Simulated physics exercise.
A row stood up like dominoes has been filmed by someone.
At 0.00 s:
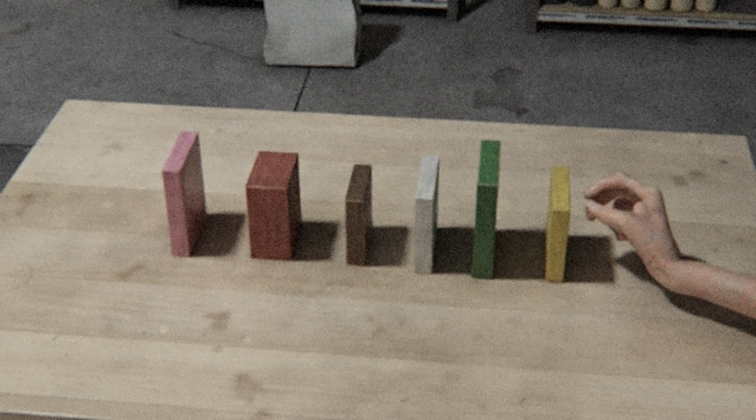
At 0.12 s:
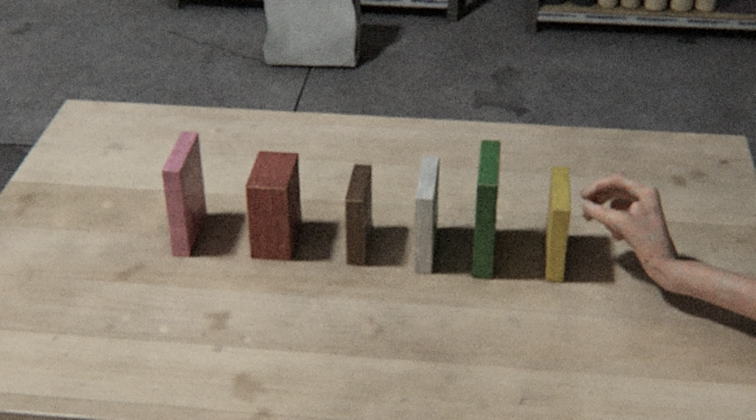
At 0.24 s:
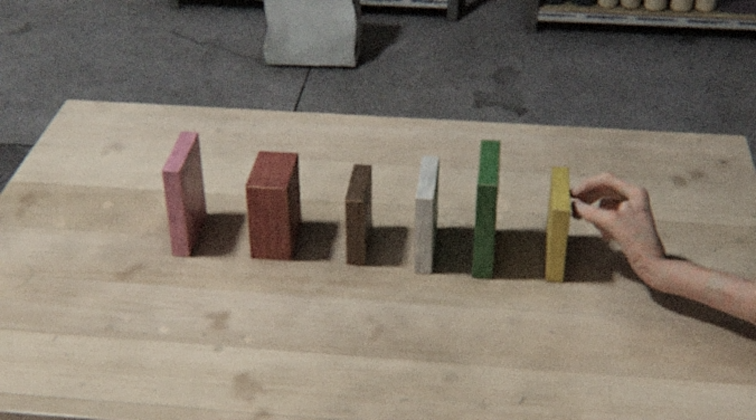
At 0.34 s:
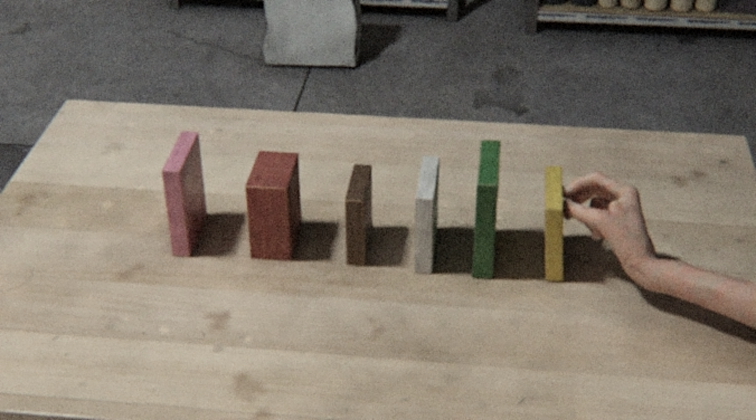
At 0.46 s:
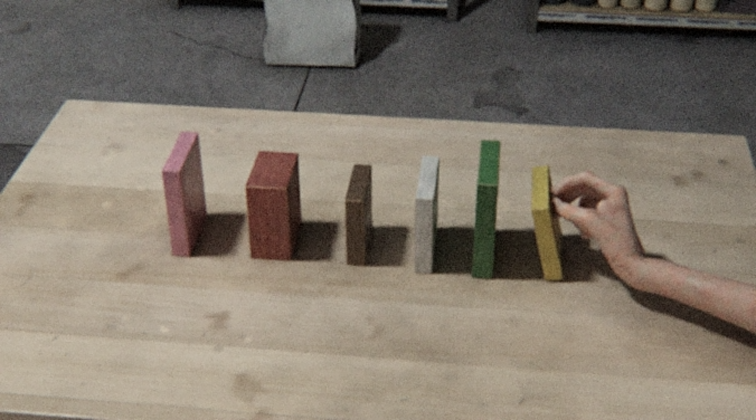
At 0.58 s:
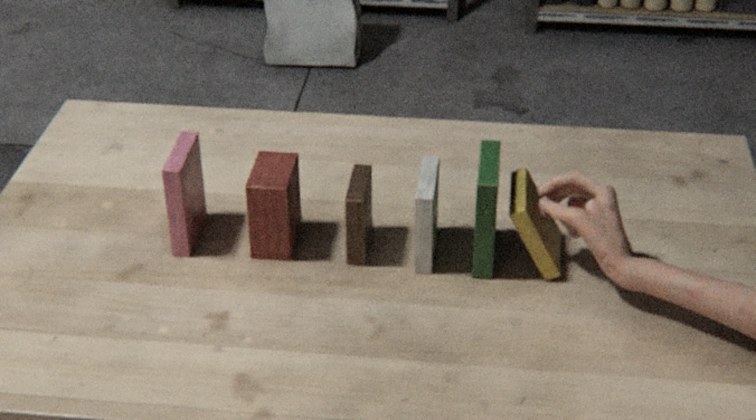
On a wooden table, six upright pieces in pink, red, brown, white, green and yellow stand in a spaced row as a hand at the right moves left, touches the yellow board and tilts it leftward toward the green one.
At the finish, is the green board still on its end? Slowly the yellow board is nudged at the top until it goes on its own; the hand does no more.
No.
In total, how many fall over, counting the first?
That makes 6 altogether.
Around 0.98 s, yellow board 69° over; green board rocked 49° from its first pose near (436, 215); white board rocked 36° from its first pose.
Around 1.18 s, yellow board 73° over; green board rocked 71° from its first pose near (420, 227); white board rocked 72° from its first pose; brown block rocked 61° from its first pose.
Around 1.48 s, yellow board 74° over; green board rocked 70° from its first pose near (419, 227); red block rocked 75° from its first pose; brown block on its side.
Finally (2.5 s), down or leaning hard on the table, white board, green board, brown block and red block. Final places as the last picture's camera would see them, green board near (418, 227).
